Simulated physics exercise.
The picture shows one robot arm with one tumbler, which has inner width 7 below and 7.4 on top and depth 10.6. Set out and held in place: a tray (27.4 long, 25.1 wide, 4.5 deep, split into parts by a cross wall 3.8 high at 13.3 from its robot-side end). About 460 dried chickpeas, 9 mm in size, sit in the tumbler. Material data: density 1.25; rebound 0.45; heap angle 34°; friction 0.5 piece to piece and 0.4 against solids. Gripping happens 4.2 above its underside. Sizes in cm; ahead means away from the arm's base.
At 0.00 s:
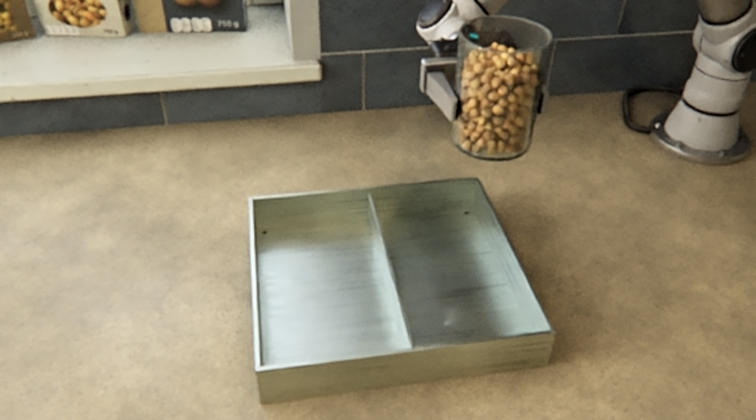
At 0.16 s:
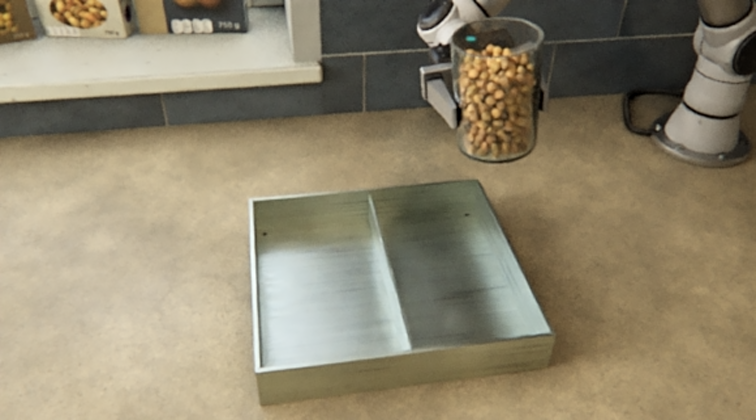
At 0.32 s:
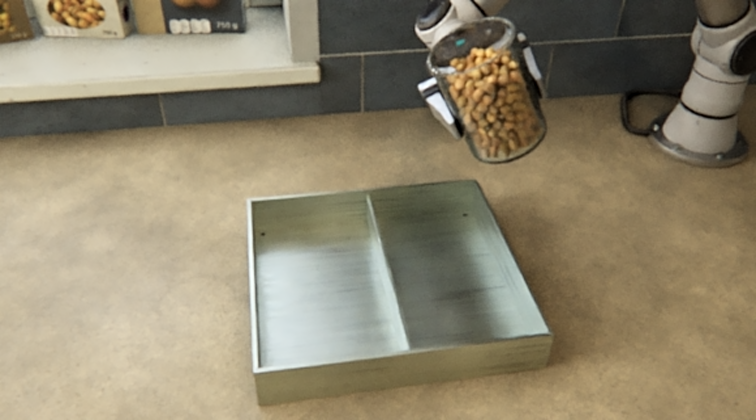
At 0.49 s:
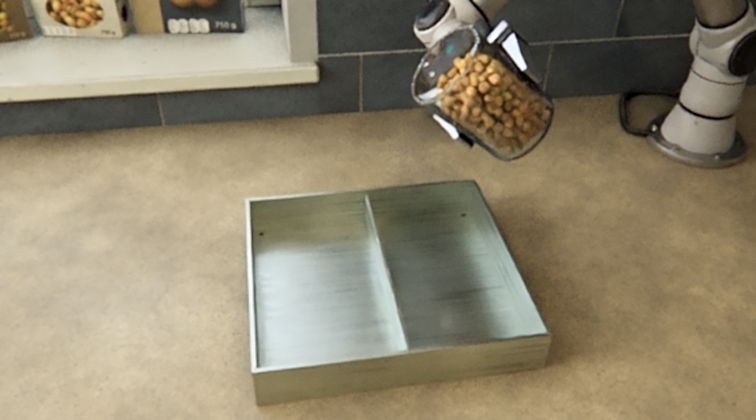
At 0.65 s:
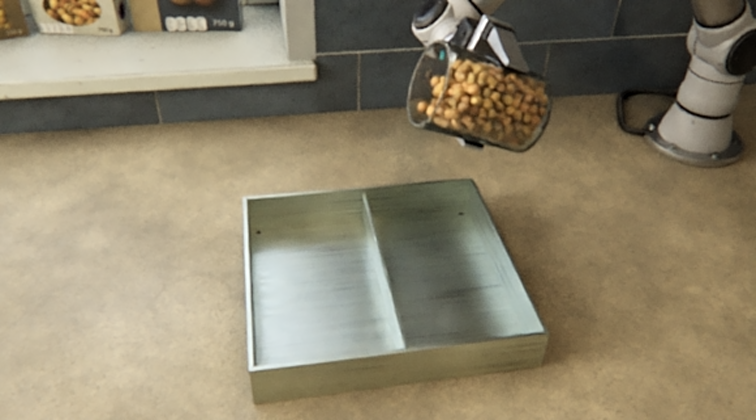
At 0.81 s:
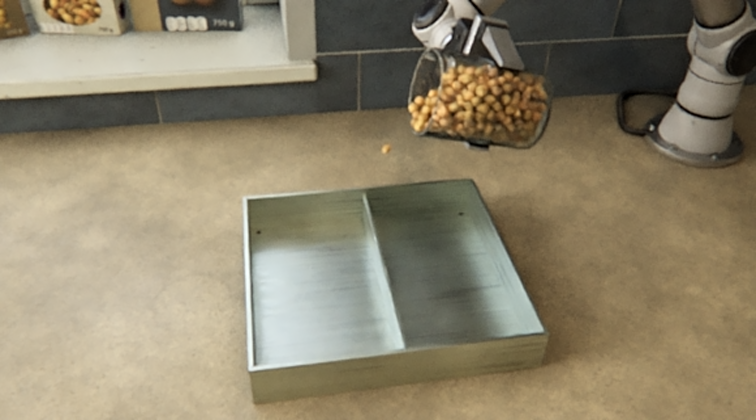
The clip shows a robot arm holding a clear tumbler of chickpeas above a countertop behind a divided tray, gradually tilting it to the left until it is nearly sideways, as a single chickpea drops from its mouth.
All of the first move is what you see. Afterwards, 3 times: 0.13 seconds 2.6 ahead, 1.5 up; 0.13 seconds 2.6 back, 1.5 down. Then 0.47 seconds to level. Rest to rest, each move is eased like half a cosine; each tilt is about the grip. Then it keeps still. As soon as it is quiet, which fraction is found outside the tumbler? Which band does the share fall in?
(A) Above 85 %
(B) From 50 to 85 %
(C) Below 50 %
C, below 50 %.
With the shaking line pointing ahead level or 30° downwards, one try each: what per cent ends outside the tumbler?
Roughly 35 per cent, then 15 per cent.
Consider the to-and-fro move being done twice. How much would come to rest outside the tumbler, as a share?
Probably about 30 in a hundred.
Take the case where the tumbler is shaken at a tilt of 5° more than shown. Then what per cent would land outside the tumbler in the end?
Around 50 in a hundred, I'd say.
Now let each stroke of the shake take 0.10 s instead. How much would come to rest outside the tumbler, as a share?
About 55 per cent in that case.
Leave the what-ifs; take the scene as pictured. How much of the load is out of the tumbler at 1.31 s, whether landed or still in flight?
25 %.
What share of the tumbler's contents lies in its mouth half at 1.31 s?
55 %.
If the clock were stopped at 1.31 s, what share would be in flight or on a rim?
Some 9 per cent.
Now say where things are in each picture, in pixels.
The first frame shows tumbler middle at (498, 91), level; upper third of the load around (500, 74), from x 460 to 535, top at y 50; 459 in the tumbler.
The second frame shows tumbler middle at (497, 93), tilted 7° forward; upper third of the load around (499, 76), from x 460 to 535, top at y 50.
The third frame shows tumbler middle at (491, 95), tilted 26° forward; upper third of the load around (491, 78), from x 450 to 535, top at y 50.
The fourth frame shows tumbler middle at (485, 98), tilted 50° forward; upper third of the load around (486, 81), from x 440 to 545, top at y 55.
The fifth frame shows tumbler middle at (481, 100), tilted 69° forward; upper third of the load around (487, 85), from x 420 to 540, top at y 60.
The sixth frame shows tumbler middle at (480, 101), tilted 76° forward; upper third of the load around (493, 87), from x 385 to 540, top at y 70; 458 in the tumbler, 1 in flight or on a rim.
After 1.31 s, tilted 76° forward, highest piece 25 above the table; 352 in the tumbler, 55 in the far-side part, 10 in the robot-side part, 42 in flight or on a rim.
After 1.81 s, tilted 42° forward, highest piece 26 above the table; 275 in the tumbler, 149 in the far-side part, 34 in the robot-side part, 1 in flight or on a rim.
After 2.26 s, level, highest piece 27 above the table; 274 in the tumbler, 150 in the far-side part, 35 in the robot-side part.
After 3.31 s, level, highest piece 27 above the table; 274 in the tumbler, 150 in the far-side part, 35 in the robot-side part.
At rest, 274 in the tumbler, 150 in the far-side part, 35 in the robot-side part. That is 40 % outside the tumbler.
